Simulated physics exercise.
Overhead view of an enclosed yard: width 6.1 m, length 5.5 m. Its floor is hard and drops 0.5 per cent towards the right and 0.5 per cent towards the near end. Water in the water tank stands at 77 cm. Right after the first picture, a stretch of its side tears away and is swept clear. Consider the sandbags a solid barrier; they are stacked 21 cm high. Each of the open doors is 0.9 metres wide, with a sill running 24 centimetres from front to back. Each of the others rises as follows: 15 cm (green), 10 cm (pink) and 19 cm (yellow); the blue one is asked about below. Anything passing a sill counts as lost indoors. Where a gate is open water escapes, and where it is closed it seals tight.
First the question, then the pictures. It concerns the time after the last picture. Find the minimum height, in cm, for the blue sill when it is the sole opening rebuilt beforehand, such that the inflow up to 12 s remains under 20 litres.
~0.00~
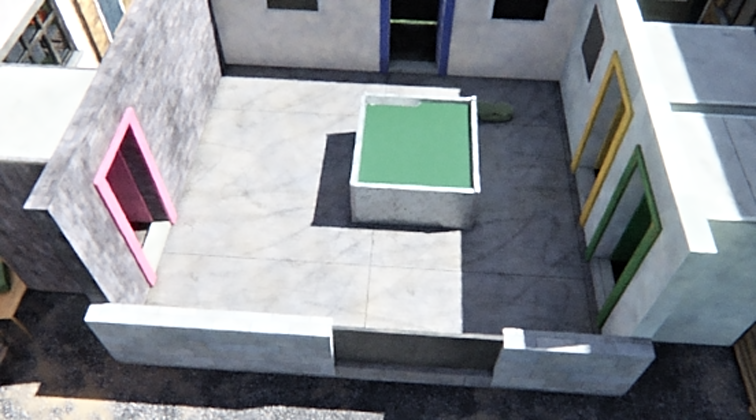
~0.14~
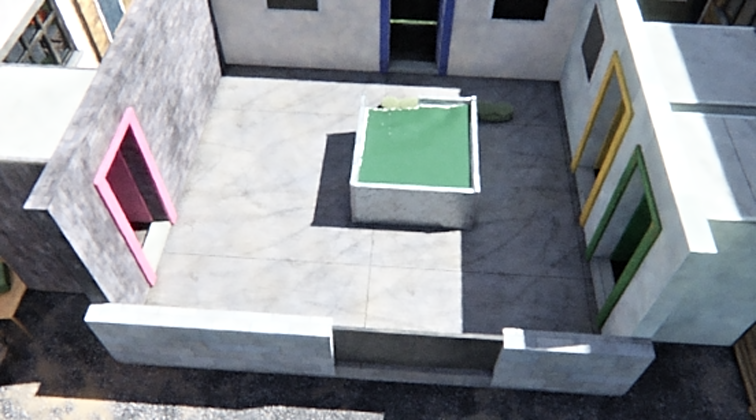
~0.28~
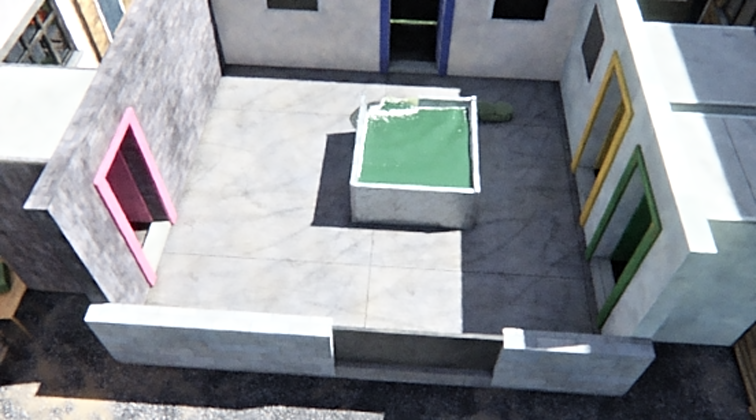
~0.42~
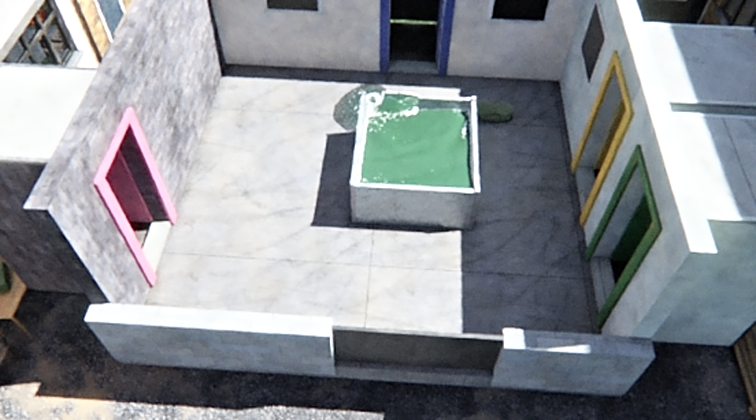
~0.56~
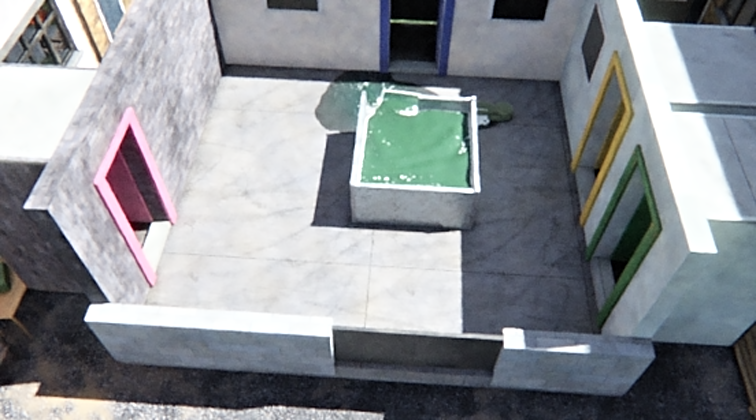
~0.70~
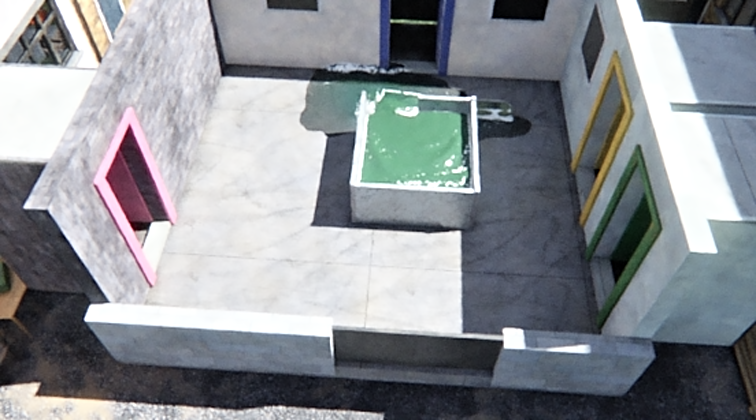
The minimum height is about 17 cm.
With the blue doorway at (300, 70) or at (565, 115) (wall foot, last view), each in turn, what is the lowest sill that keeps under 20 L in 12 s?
About 15 cm for the first and 14.5 cm for the second.
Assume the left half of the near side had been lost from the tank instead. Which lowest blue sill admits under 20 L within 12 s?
Required height: Approx. 7.0 cm.
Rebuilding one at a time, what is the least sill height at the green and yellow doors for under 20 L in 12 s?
Some 7.5 cm for green, some 6.0 cm for yellow.
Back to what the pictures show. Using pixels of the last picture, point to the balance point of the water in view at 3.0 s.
(385, 139) or so.
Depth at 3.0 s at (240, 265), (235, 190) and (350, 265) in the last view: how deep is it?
About 0, 3 and 0 cm respectively.
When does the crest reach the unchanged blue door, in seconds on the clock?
I'd say near 1.6 seconds.
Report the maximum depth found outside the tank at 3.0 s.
Roughly 36 cm.
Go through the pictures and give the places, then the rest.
The water tank at (416, 143) is whole and still, 77 cm deep; the blue door at (416, 27) is dry, in the first frame.
The gap is on the far side, the front 0.3 m out at a hidden place; the back of the water tank holds 77 cm, in the second frame.
The front is at a hidden place, 0.7 m from the gap on the far side; 0.6 m2 of floor is wet, 77 cm left at the back, in the third frame.
The front is at (368, 87), 1.2 m from the gap on the far side; 1.4 m2 of floor is wet, 76 cm left at the back, in the fourth frame.
The front is at (356, 71), 1.6 m from the gap on the far side; 2.8 m2 of floor is wet, 68 cm left at the back, in the fifth frame.
Water pours out on the far side and has run 1.9 m, to (523, 124); about 5 cm deep outside, 64 cm at the back; water is at the blue door at (416, 27), in the sixth frame.
After 1.4 s water covers 25 % of the floor, deepest (52 cm) near (389, 116); 22 cm at the blue door, 30 litres in over its 9 cm sill.
After 3.0 s water covers 45 % of the floor, deepest (36 cm) near (399, 117); 11 cm at the blue door, 91 litres in over its 9 cm sill.
After 12.0 s water covers 95 % of the floor, deepest (12 cm) near (596, 366); 5 cm at the blue door, 94 litres in over its 9 cm sill.
At the blue door as built, the water arrived by 0.7 s and peaked near 23 cm at 1.6 s.
With a sill of 15.5 cm, 30 litres would have come in within the 12 s; with 21 cm, 6 litres. So under 20 litres takes about 17 cm.
